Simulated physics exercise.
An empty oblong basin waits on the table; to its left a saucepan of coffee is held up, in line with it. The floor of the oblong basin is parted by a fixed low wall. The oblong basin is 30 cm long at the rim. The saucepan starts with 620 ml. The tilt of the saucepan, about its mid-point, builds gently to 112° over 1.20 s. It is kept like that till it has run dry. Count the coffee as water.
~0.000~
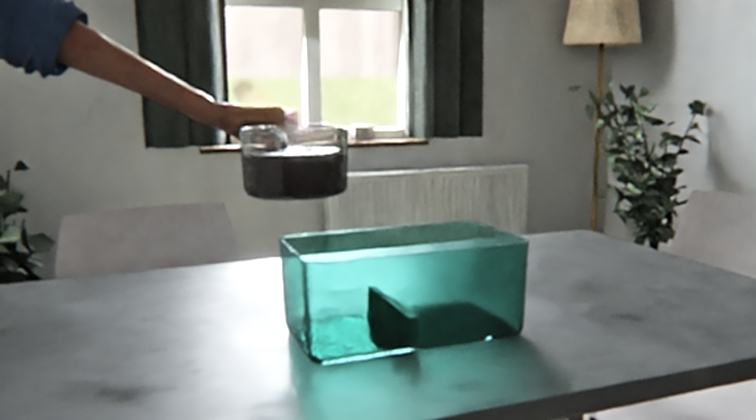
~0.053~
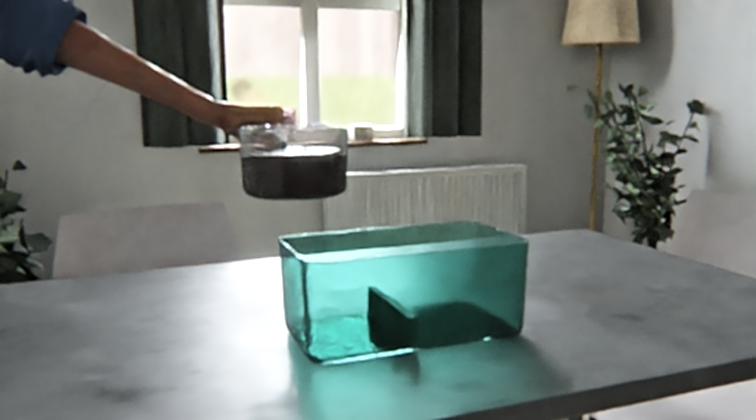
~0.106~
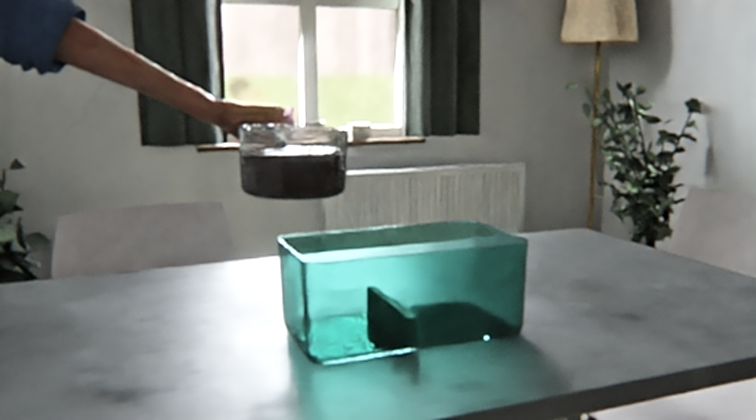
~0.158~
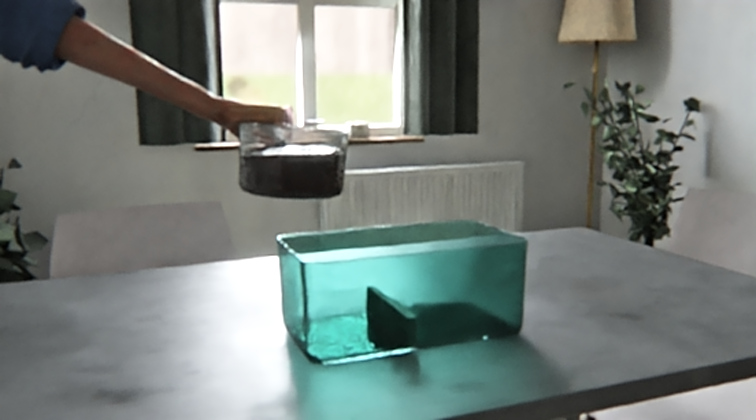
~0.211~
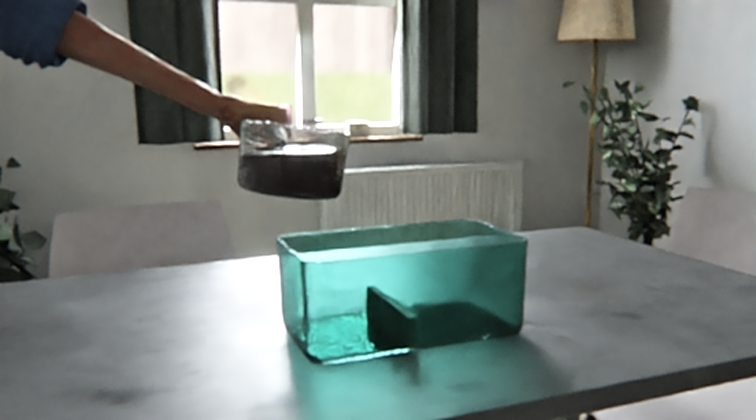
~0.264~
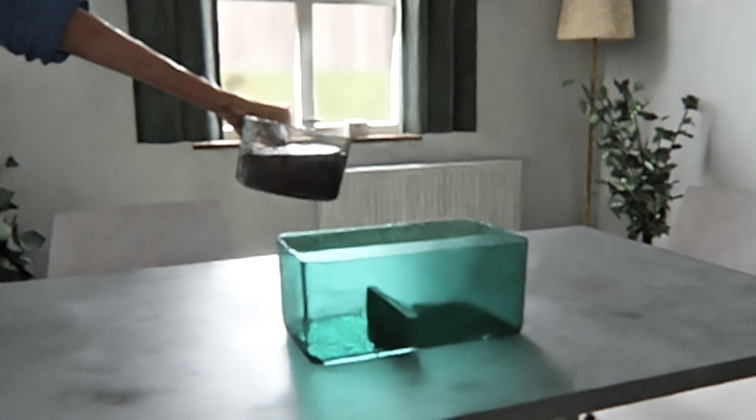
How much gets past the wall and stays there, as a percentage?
Roughly 45 per cent is past the wall.
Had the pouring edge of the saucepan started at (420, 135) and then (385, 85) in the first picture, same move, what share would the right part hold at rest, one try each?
First 95, then 95 per cent.
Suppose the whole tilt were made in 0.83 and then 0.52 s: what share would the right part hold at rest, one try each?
First 35, then 20 per cent.
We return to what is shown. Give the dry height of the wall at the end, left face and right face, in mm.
Some 24 mm on the left and 30 mm on the right.
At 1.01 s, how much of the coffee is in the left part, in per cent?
Some 36 per cent.
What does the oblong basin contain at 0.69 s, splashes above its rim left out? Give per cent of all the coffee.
About 8 per cent.
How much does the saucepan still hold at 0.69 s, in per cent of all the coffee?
Some 68 per cent.
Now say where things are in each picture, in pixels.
It leans 0°; its right rim is at (345, 129); the coffee meets the walls at (243, 153) and (342, 150); the oblong basin's rim runs from (291, 251) to (501, 232); the wall's top is at (391, 301), in the first frame.
It leans 1°; its right rim is at (344, 129); the coffee meets the walls at (243, 154) and (341, 150), in the second frame.
It leans 2°; its right rim is at (344, 130); the coffee meets the walls at (242, 153) and (340, 150), in the third frame.
It leans 5°; its right rim is at (345, 132); the coffee meets the walls at (242, 153) and (340, 150), in the fourth frame.
It leans 8°; its right rim is at (346, 135); the coffee meets the walls at (241, 152) and (341, 149), in the fifth frame.
It leans 13°; its right rim is at (348, 139); the coffee meets the walls at (241, 153) and (342, 149), in the sixth frame.
Then, 0.69 s in, the tilt is 70° and 68 per cent is still to pour, 5 is left of the wall and 3 right of it.
Then, 1.01 s in, the tilt is 105° and 11 per cent is still to pour, 36 is left of the wall and 44 right of it.
Then, 1.34 s in, the tilt is 112° and 0 per cent is still to pour, 54 is left of the wall and 45 right of it.
Then, 1.70 s in, the tilt is 112° and 0 per cent is still to pour, 54 is left of the wall and 45 right of it.
Finally, 54 per cent lies left of the wall, 45 right of it and 0 outside.
